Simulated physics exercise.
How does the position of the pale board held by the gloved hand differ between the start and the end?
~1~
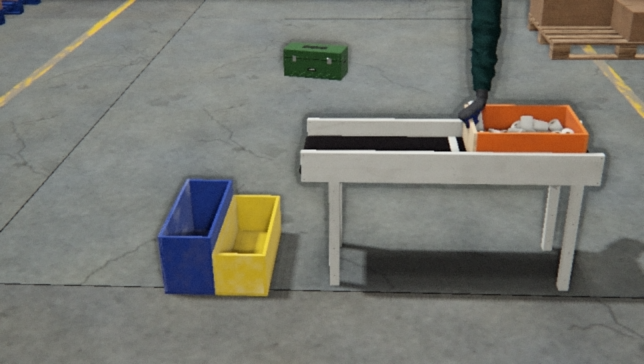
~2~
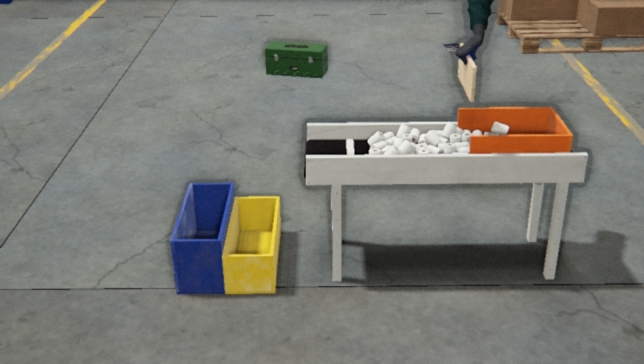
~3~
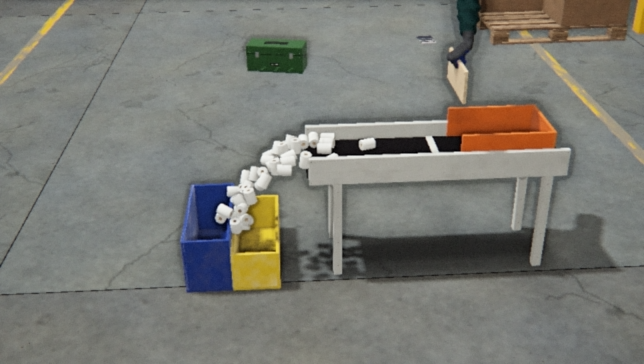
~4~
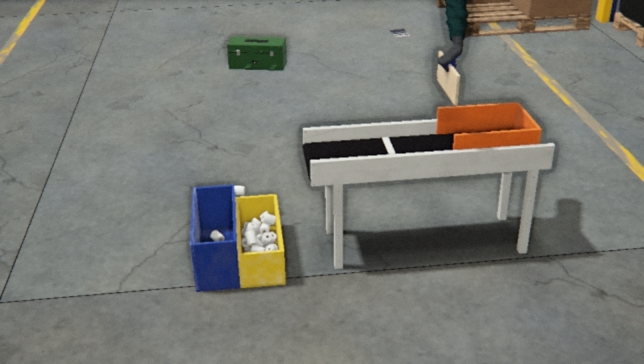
At the start the board stands at the open left end of the orange pen, closing it off from the belt. At the end it is held up in the air above and behind the table, clear of the pen and belt.
